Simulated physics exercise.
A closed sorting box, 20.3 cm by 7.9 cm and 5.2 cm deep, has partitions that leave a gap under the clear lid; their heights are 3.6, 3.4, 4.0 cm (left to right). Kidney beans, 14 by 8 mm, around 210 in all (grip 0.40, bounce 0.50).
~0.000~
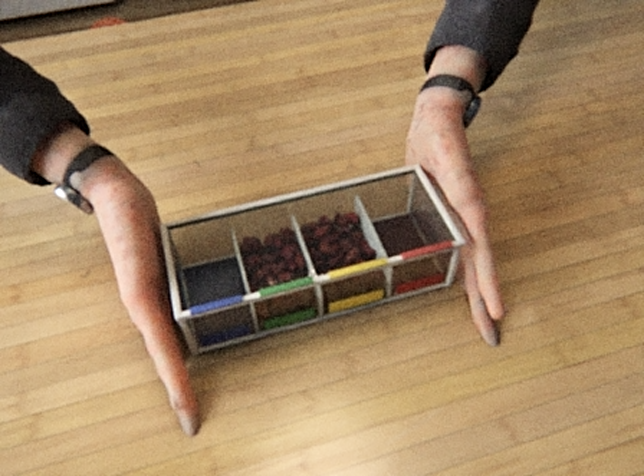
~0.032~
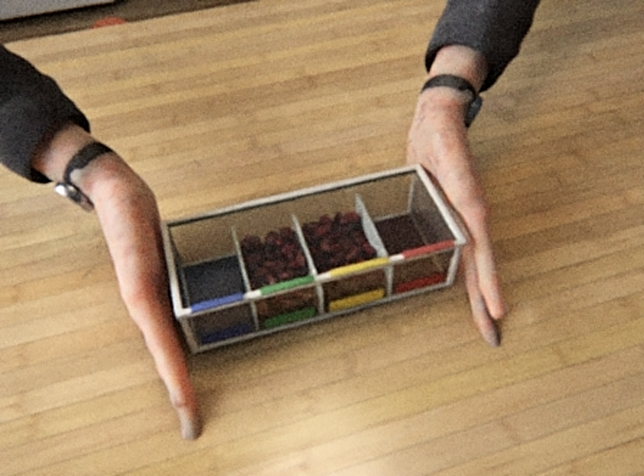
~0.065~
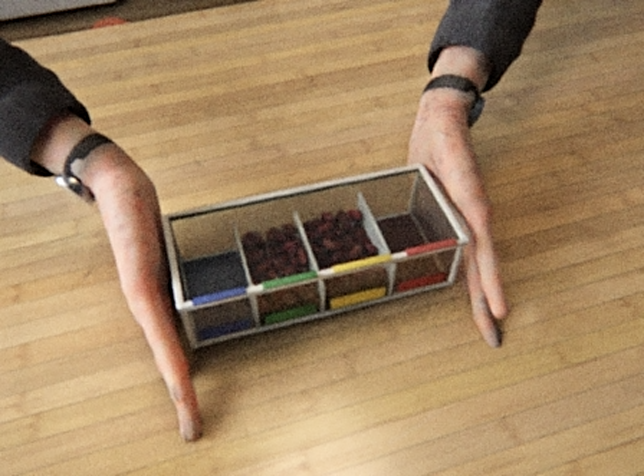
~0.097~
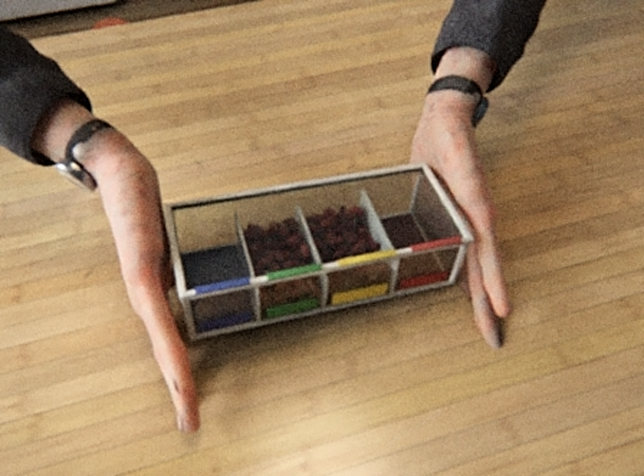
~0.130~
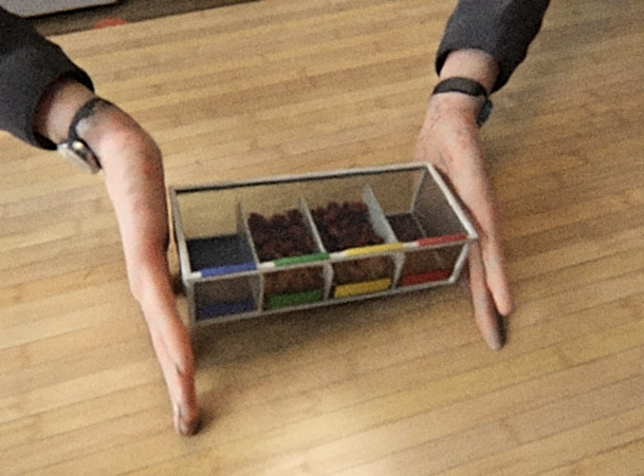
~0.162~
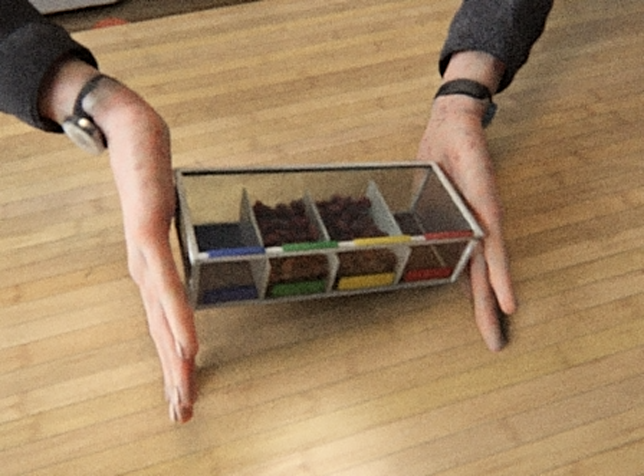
A person's two hands, in dark sleeves with a watch on the left wrist and a dark band on the right, flank a clear box above a light wooden tabletop, seen from above. The box has four compartments marked blue, green, yellow and red from left to right, with dark red beans in the middle two. The hands slowly tilt it, its left end rising slightly, while the beans barely shift.
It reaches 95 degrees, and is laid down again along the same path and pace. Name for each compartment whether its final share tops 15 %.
Red: No, blue: No, green: Yes, yellow: Yes.
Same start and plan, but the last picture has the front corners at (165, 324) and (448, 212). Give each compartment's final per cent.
Red 0; blue 15; green 55; yellow 30.
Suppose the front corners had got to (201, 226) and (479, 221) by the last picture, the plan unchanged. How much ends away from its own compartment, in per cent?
Then about 25 per cent.
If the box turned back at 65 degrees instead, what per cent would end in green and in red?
Then: Green 45; red 5.
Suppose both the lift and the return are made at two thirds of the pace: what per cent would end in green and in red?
Green 20; red 10.
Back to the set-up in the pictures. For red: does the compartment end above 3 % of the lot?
Red yes.
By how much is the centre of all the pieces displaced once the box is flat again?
Some 2.0 cm.
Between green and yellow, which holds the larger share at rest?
The yellow compartment.
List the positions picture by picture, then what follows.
Box tilt 0 degrees, front corners at (182, 314) and (458, 242); green 50 %, yellow 50 %, in the first picture.
Box tilt 1 degrees, front corners at (182, 312) and (459, 242), in the second picture.
Box tilt 2 degrees, front corners at (184, 305) and (461, 240), in the third picture.
Box tilt 6 degrees, front corners at (186, 294) and (465, 239), lowest corner right back, in the fourth picture.
Box tilt 10 degrees, front corners at (191, 276) and (471, 236), lowest corner right back, in the fifth picture.
Box tilt 14 degrees, front corners at (198, 256) and (476, 234), lowest corner right back; green 50 %, yellow 50 %. Its pace works out near 140 degrees a second, in the sixth picture.
After 0.80 s, tilt 95 degrees; red 5 %, green 45 %, yellow 55 %.
After 1.23 s, tilt 42 degrees; red 5 %, green 35 %, yellow 60 %.
Then, at 1.74 s, tilt 0 degrees; red 5 %, green 30 %, yellow 60 %.
At rest (2.0 s), red 5 %, blue 0 %, green 30 %, yellow 60 %.
